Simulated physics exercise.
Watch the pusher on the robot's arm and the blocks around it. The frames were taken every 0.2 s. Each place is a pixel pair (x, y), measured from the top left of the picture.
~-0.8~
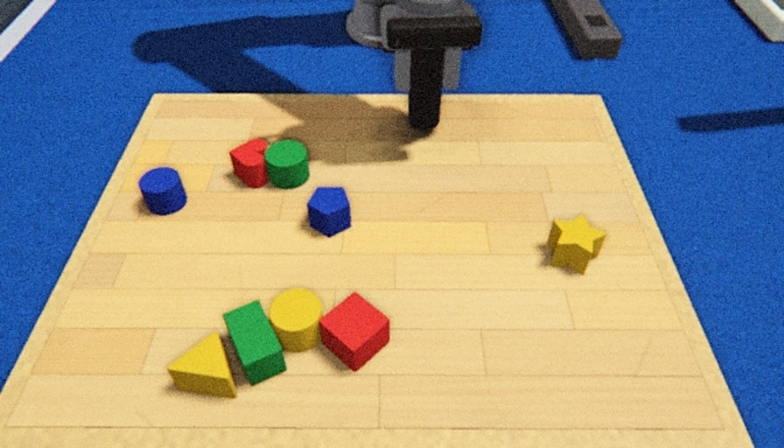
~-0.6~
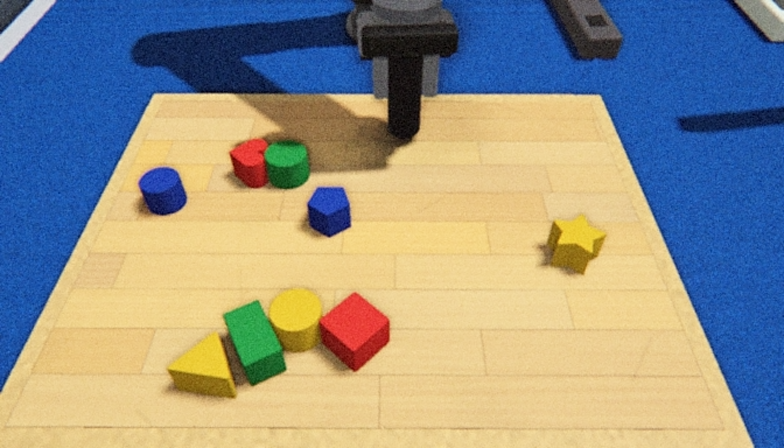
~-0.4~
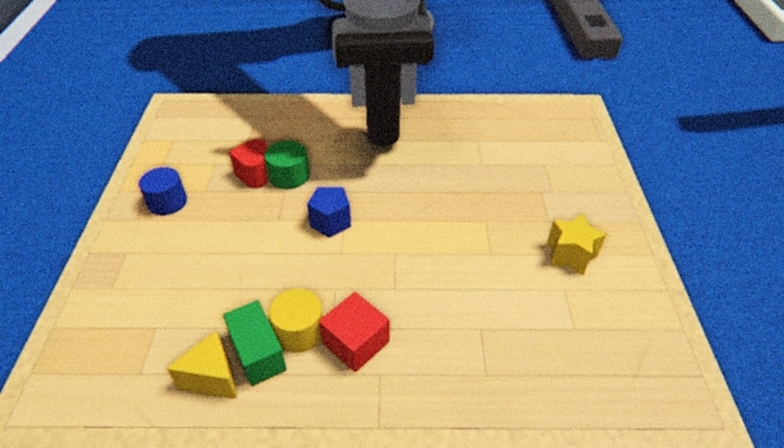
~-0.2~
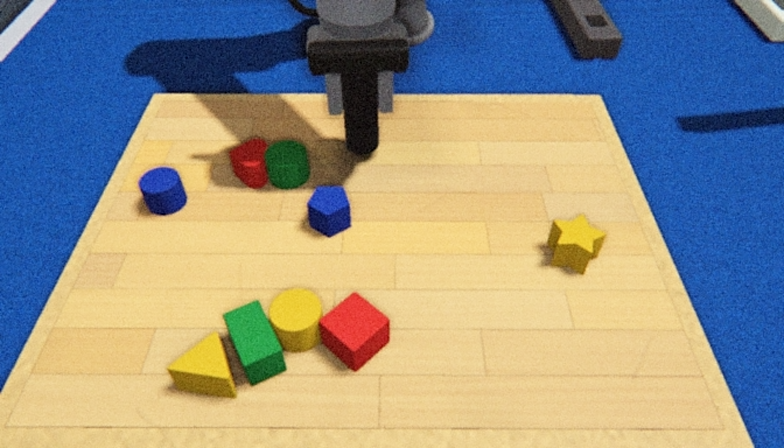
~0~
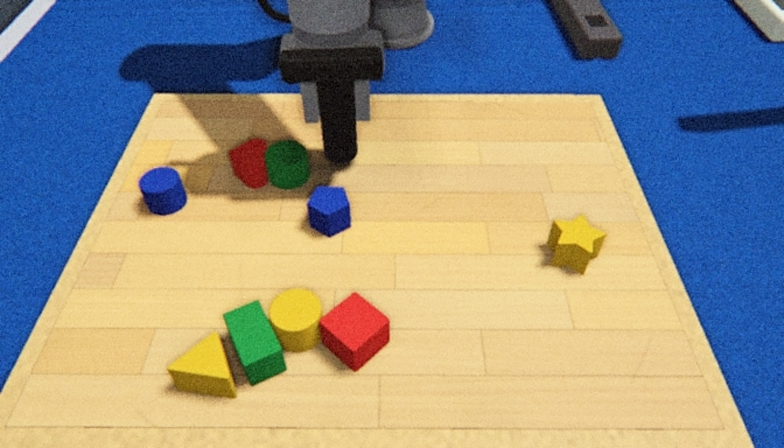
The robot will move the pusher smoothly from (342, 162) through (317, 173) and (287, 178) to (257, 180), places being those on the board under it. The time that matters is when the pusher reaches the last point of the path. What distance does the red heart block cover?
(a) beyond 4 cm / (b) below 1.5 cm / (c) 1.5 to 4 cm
Letter a.
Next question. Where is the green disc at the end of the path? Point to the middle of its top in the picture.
Its top face will be centred at roughly (211, 164).
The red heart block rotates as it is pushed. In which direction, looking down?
Verdict: Clockwise.
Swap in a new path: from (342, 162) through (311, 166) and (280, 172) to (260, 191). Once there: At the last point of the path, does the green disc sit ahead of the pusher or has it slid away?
It remains before the pusher.
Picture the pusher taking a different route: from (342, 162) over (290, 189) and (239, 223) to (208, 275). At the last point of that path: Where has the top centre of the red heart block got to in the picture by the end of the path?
At (216, 148).
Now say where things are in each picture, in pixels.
The first frame shows tip of the pusher at (424, 122), middles of tops, red heart block at (250, 151), green disc at (285, 153), blue five-sided block at (329, 199).
The second frame shows pusher at (404, 130), nothing pushed.
The third frame shows pusher at (383, 138), nothing pushed.
The fourth frame shows pusher at (363, 146), nothing pushed.
The fifth frame shows pusher at (341, 154), red heart block at (250, 151), green disc at (285, 153), blue five-sided block at (329, 199).
On the path given first. Halfway along, pusher at (300, 169); red heart block at (227, 152), turned 15° clockwise; green disc at (258, 158).
At the end, pusher at (255, 173); red heart block at (192, 148), turned 45° clockwise; green disc at (211, 164); blue five-sided block unmoved.
